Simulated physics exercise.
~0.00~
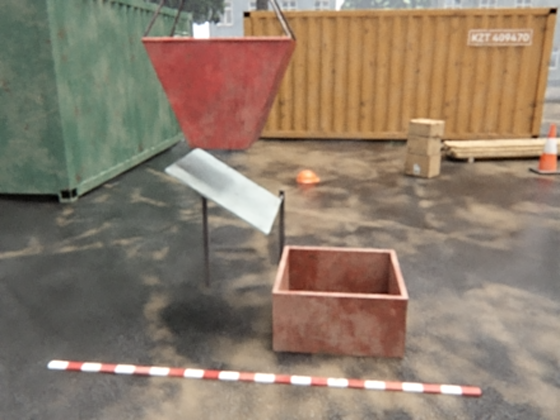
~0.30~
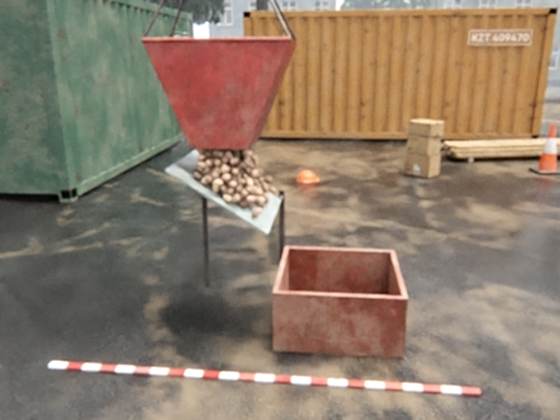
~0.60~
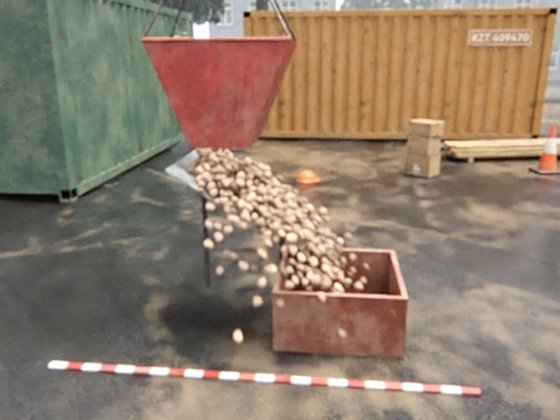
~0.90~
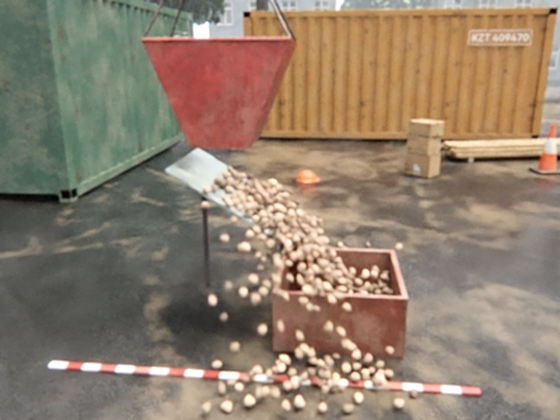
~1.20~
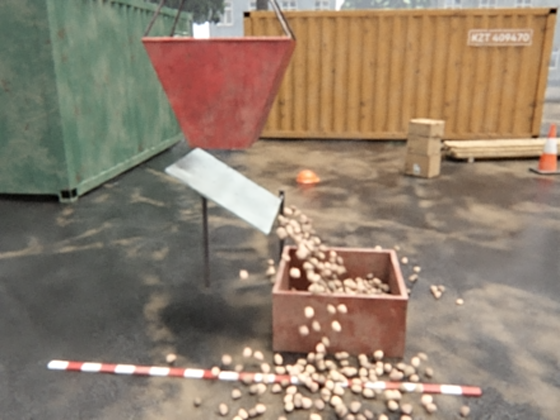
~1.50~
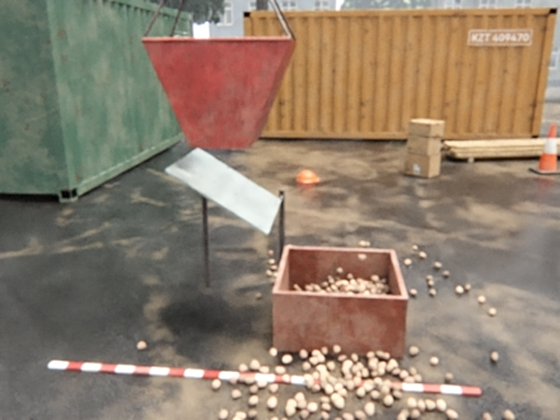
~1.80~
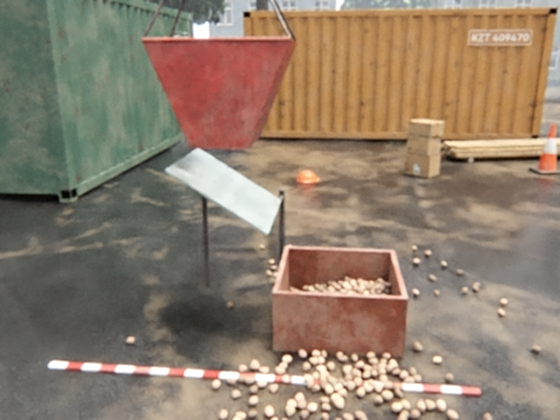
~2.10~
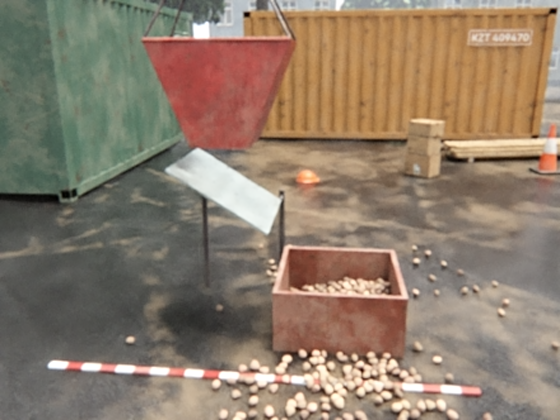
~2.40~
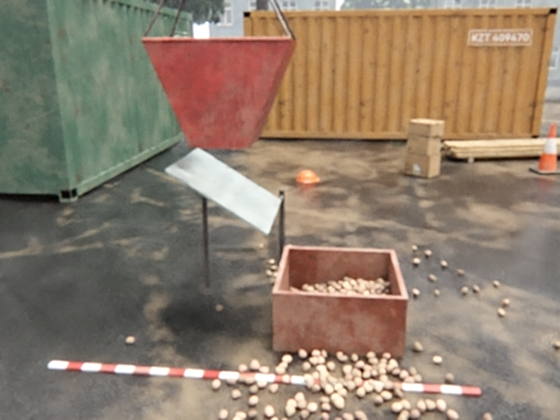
A red, tapering skip hangs at upper left above a fixed, sloping steel plate in a paved yard, seen from the front by a still camera. A reddish open bin stands right of the plate, with a red and white pole on the ground before it and green and orange containers behind. Round, pale brown stones drop from the skip's bottom onto the plate and slide down to the right. Many pour into the bin, while others spill over and scatter around it. The flow stops, leaving most stones in the bin and the rest strewn mainly in front and to the right.
